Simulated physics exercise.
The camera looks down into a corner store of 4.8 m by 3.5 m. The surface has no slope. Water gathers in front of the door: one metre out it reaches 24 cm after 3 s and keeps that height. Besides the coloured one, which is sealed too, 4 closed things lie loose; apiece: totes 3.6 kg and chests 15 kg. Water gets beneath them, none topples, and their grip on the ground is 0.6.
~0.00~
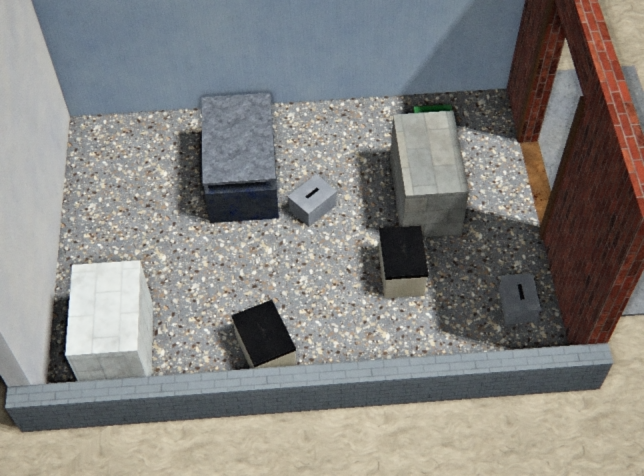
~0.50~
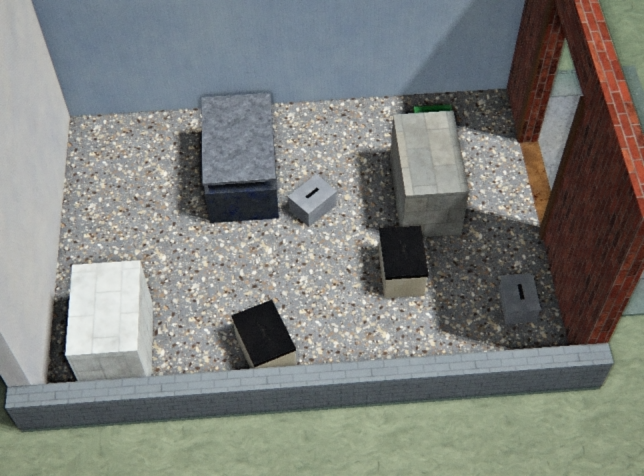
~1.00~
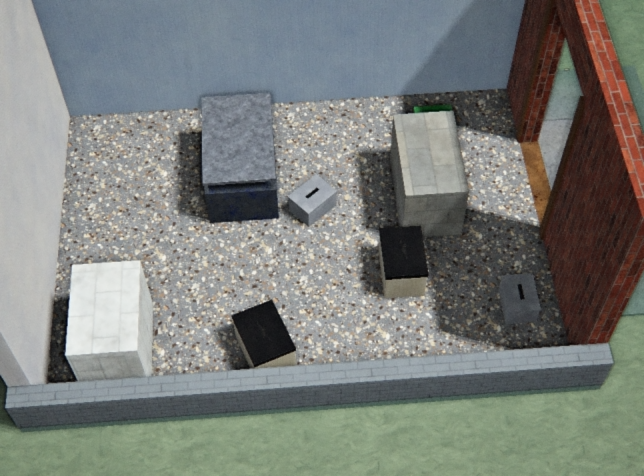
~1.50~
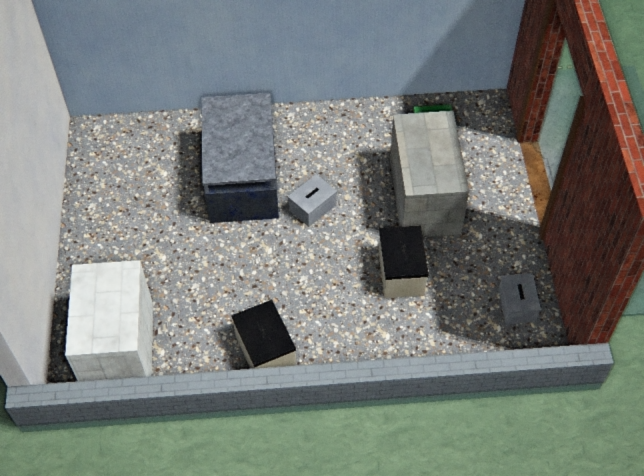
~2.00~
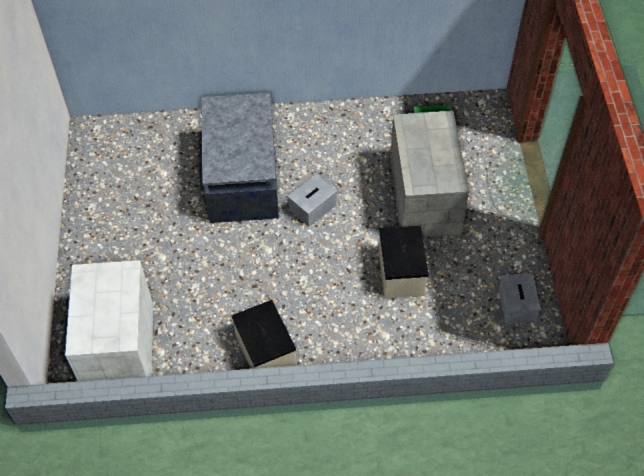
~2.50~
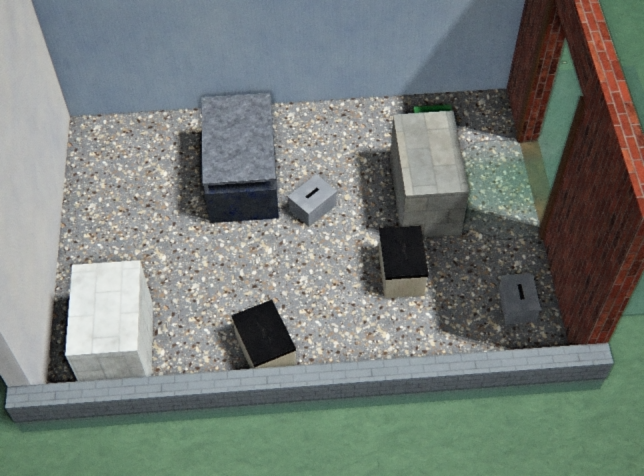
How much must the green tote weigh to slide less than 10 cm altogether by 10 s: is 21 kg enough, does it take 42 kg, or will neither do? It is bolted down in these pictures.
Verdict: Only the larger load is enough.
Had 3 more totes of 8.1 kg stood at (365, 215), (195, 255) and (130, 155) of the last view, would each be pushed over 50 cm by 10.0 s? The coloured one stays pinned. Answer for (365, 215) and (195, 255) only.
In turn: Less, more.
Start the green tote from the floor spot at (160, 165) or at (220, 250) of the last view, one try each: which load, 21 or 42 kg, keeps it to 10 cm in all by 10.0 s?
In turn: Either load holds; the smaller is enough.
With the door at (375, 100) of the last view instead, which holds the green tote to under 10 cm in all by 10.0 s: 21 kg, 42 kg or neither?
Then only the larger load is enough.
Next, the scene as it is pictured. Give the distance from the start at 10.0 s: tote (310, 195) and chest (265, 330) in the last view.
In that order: 80 cm, 150 cm.
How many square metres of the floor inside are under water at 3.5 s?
Roughly 3.0 m2.
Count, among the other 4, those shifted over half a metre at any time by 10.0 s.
3 of them.
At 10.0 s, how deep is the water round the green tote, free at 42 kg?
About 10 cm.
After 3.5 s the green tote would be 0 cm from its start with 21 kg and 0 cm from its start with 42 kg; 6 cm of water round it then.
After 4.5 s the green tote would be 16 cm from its start with 21 kg and 0 cm from its start with 42 kg; 8 cm of water round it then.
After 7.0 s the green tote would be 66 cm from its start with 21 kg and 0 cm from its start with 42 kg; 9 cm of water round it then.
After 10.0 s the green tote would be 132 cm from its start with 21 kg and 0 cm from its start with 42 kg; 10 cm of water round it then.
